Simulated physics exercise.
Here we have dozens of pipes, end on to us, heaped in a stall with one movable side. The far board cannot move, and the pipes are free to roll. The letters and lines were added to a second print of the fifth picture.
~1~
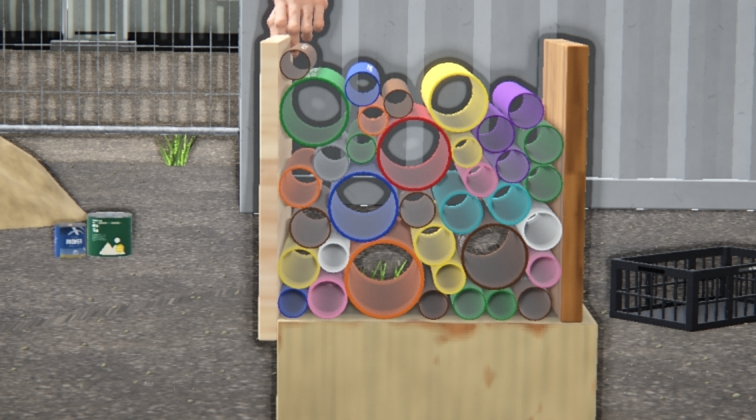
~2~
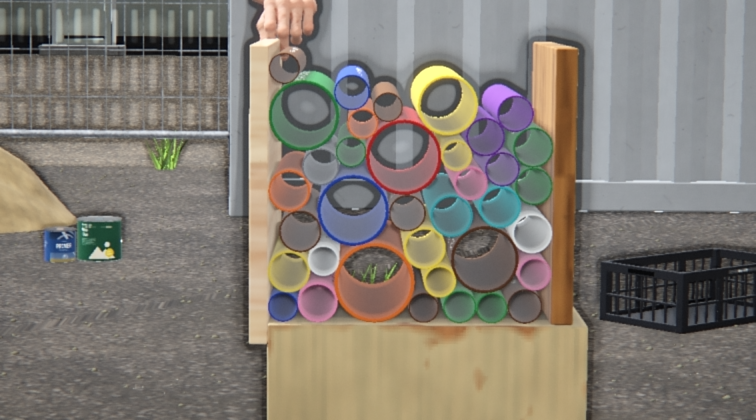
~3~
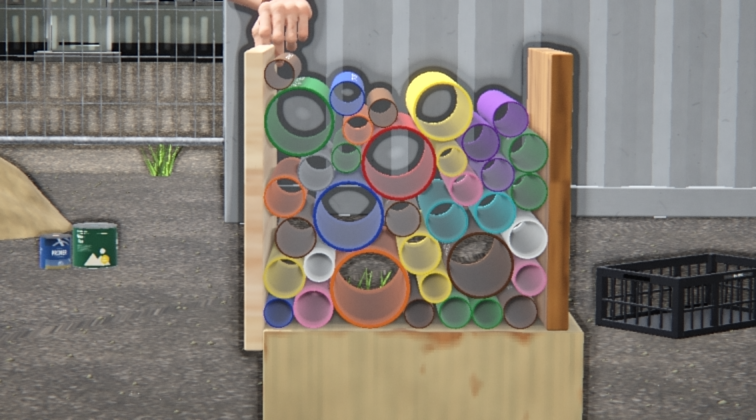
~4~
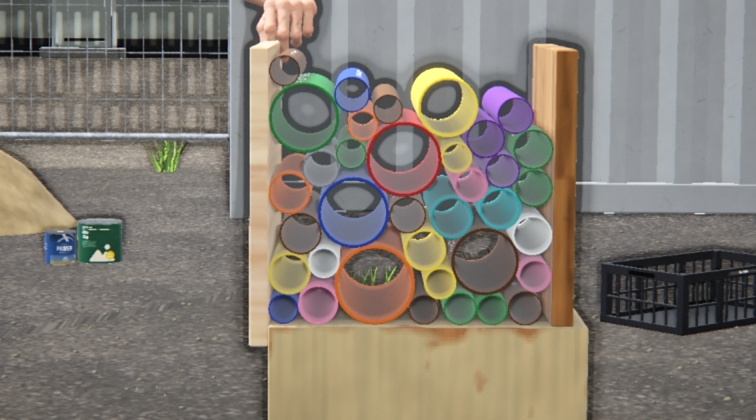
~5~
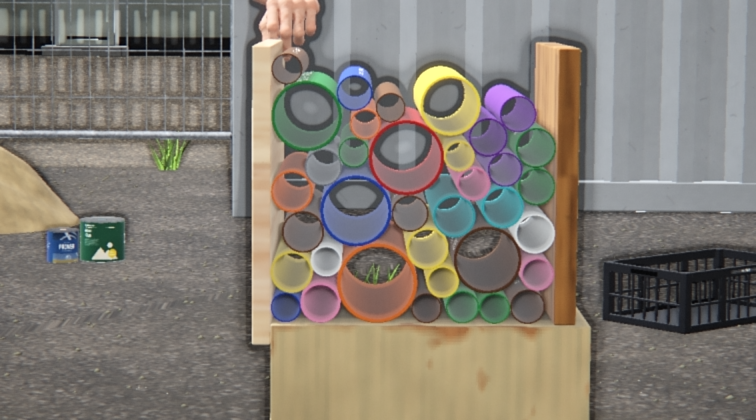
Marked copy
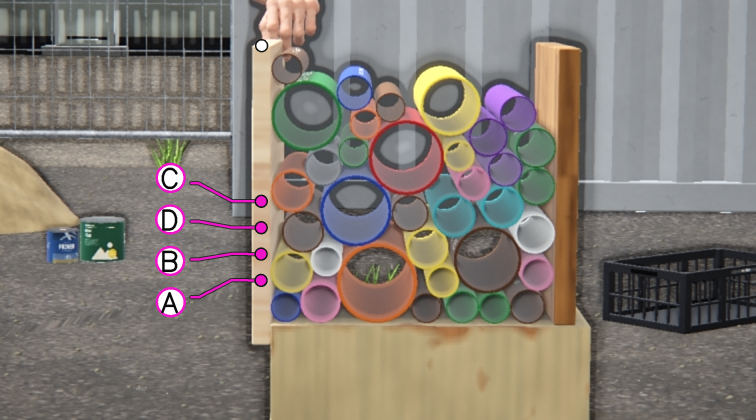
In a gravelly yard beside a grey metal wall, a hand held the top of a wooden side board next to a heap of colourful pipes, which stayed in place while the view shifted slightly.
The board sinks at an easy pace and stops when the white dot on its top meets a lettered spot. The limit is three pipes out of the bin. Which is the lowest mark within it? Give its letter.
C is the limit.
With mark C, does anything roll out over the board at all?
Yes, at C.
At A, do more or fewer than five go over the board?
More than five.
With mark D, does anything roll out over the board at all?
At D: Yes.
On the marked copy, A at (261, 281); B at (261, 254); C at (261, 202); D at (261, 228); the white dot at (262, 46).
Following C. Soon after the start, top of the board (271, 115).
Later, top of the board (271, 192).
In the end, top of the board (271, 201), two out over the board.
As for the rest, A more than three out over the board; B more than three out over the board; D more than three out over the board.
